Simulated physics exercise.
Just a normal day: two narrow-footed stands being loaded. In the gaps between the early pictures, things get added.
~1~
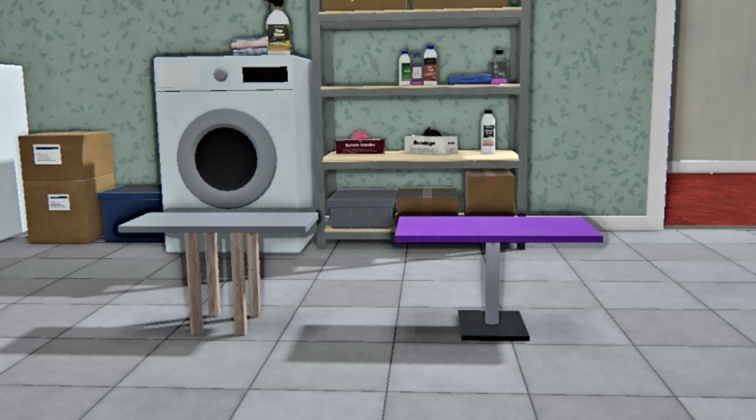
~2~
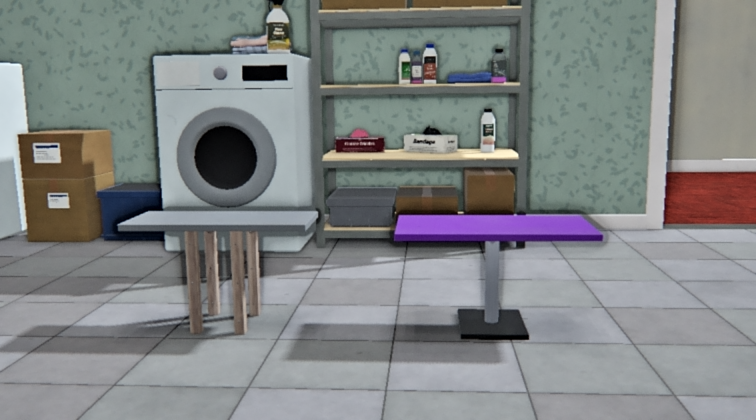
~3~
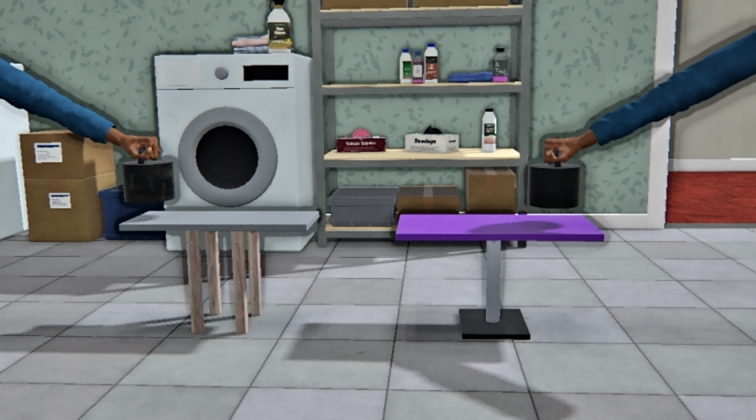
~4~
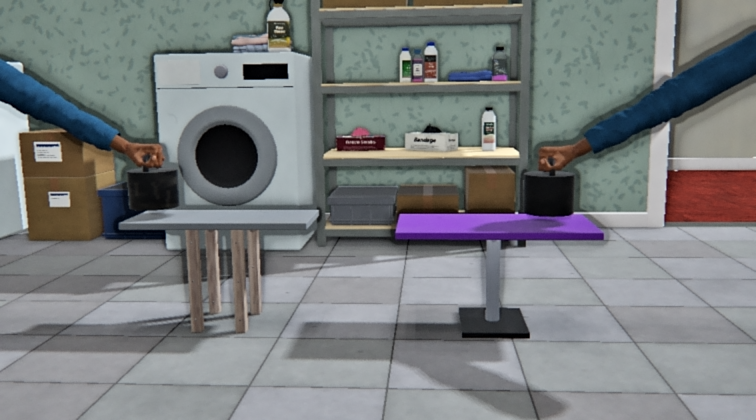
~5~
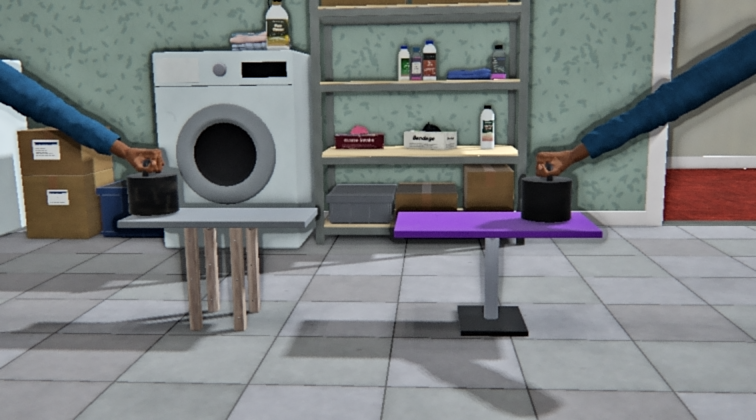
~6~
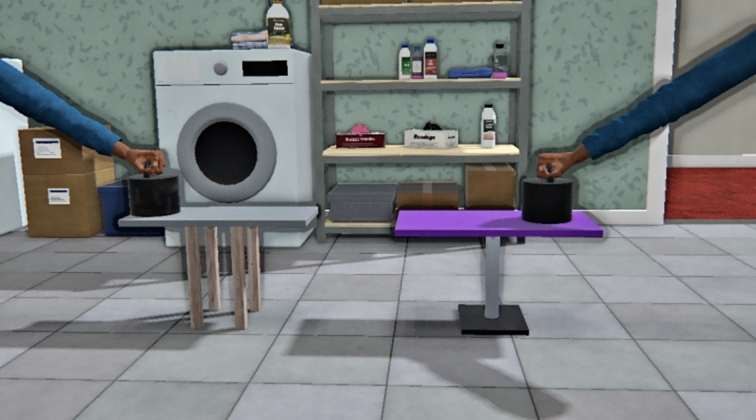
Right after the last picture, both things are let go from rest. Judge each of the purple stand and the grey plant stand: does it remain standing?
For each: The purple stand, no, it tips over; the grey plant stand, no, it tips over.
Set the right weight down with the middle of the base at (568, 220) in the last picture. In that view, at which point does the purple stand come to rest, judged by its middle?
(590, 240).
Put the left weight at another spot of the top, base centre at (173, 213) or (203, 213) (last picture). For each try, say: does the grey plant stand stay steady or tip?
Each try in order: It falls, then it stays upright.
Then, 0.42 s on from there, purple stand turned 16° from its first pose near (523, 218); grey plant stand turned 32° from its first pose near (165, 219).
Then, 0.64 s on from there, purple stand turned 56° from its first pose near (592, 241); grey plant stand turned 61° from its first pose near (122, 229).
In the end, the purple stand overbalances, near (589, 243); the grey plant stand overbalances, near (127, 243).
